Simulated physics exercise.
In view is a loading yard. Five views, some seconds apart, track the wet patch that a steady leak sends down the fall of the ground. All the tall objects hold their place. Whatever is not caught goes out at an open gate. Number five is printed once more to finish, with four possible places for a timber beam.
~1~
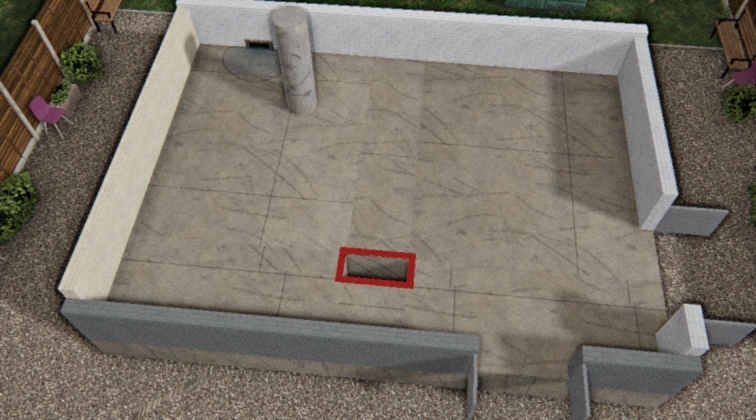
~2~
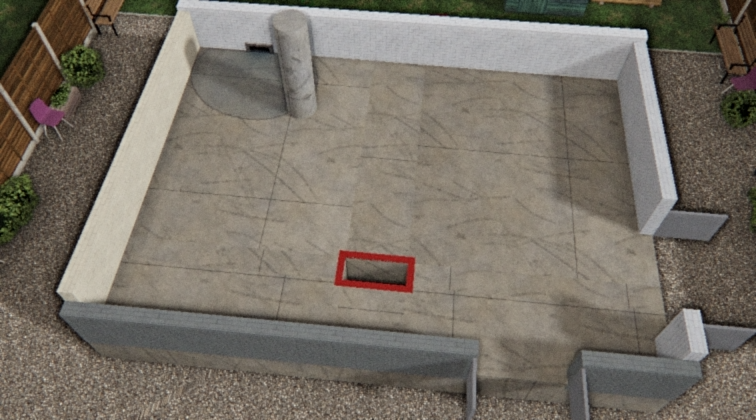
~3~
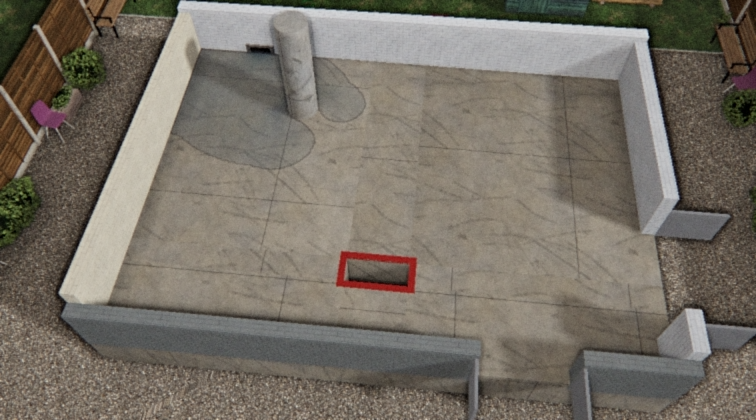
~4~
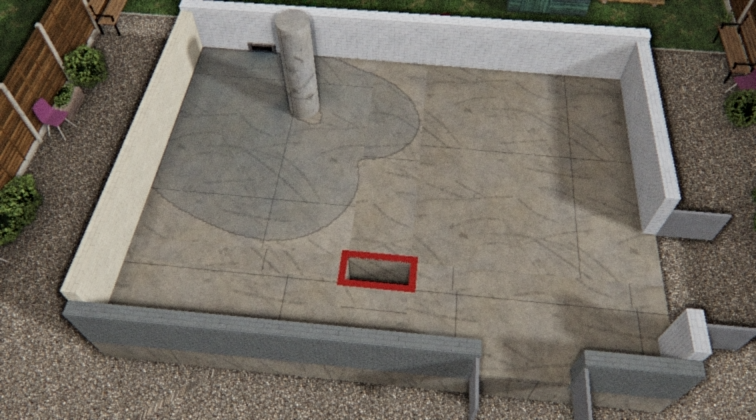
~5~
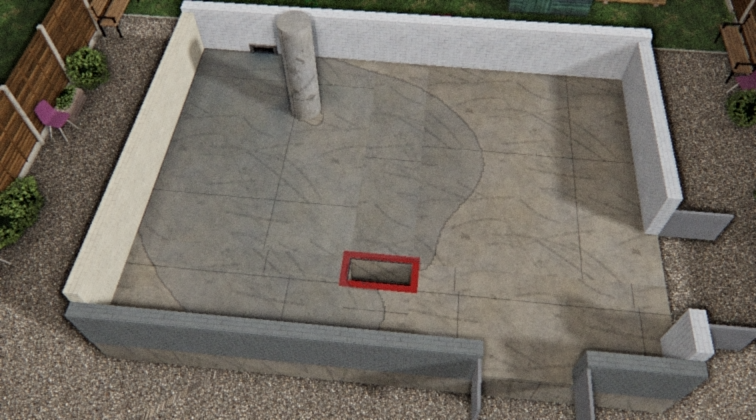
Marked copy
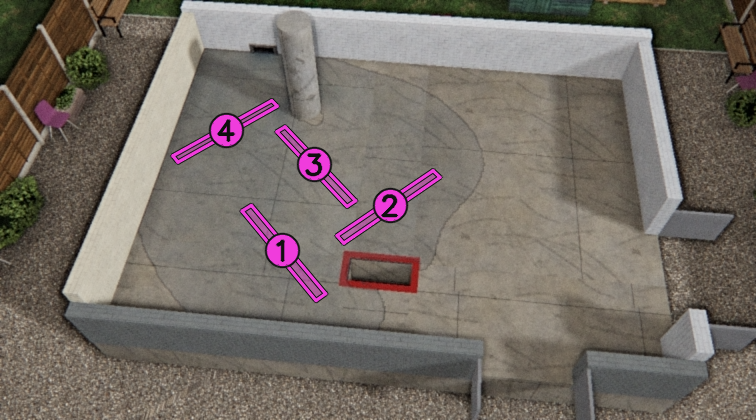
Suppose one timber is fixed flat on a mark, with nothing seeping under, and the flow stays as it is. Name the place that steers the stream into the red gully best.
1 is best.
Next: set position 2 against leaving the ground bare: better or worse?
Worse.
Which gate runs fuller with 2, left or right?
The right gate.
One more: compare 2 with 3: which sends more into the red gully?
That is position 3.
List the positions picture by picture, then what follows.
Outfall at (260, 45); red gully at (376, 267); open gate at (647, 279); open gate at (520, 361); 2 % of the ground under water, visible out to (233, 72); red gully still dry, in the first frame.
In the second frame, 7 % of the ground under water, visible out to (274, 114); red gully still dry.
In the third frame, 14 % of the ground under water, visible out to (295, 159); red gully still dry.
In the fourth frame, 28 % of the ground under water, visible out to (301, 231); red gully still dry.
In the fifth frame, 50 % of the ground under water, visible out to (372, 304); red gully taking water.
In magenta, 1 from (246, 208) to (320, 297); 2 from (340, 239) to (436, 173); 3 from (281, 129) to (351, 203); 4 from (175, 159) to (274, 103).
Choosing 1, about 33 % of the stream goes into the red gully, about 67 % out by the gates.
Choosing 2, about 12 % of the stream goes into the red gully, about 87 % out by the gates.
Choosing 3, about 23 % of the stream goes into the red gully, about 77 % out by the gates.
Choosing 4, about 14 % of the stream goes into the red gully, about 84 % out by the gates.
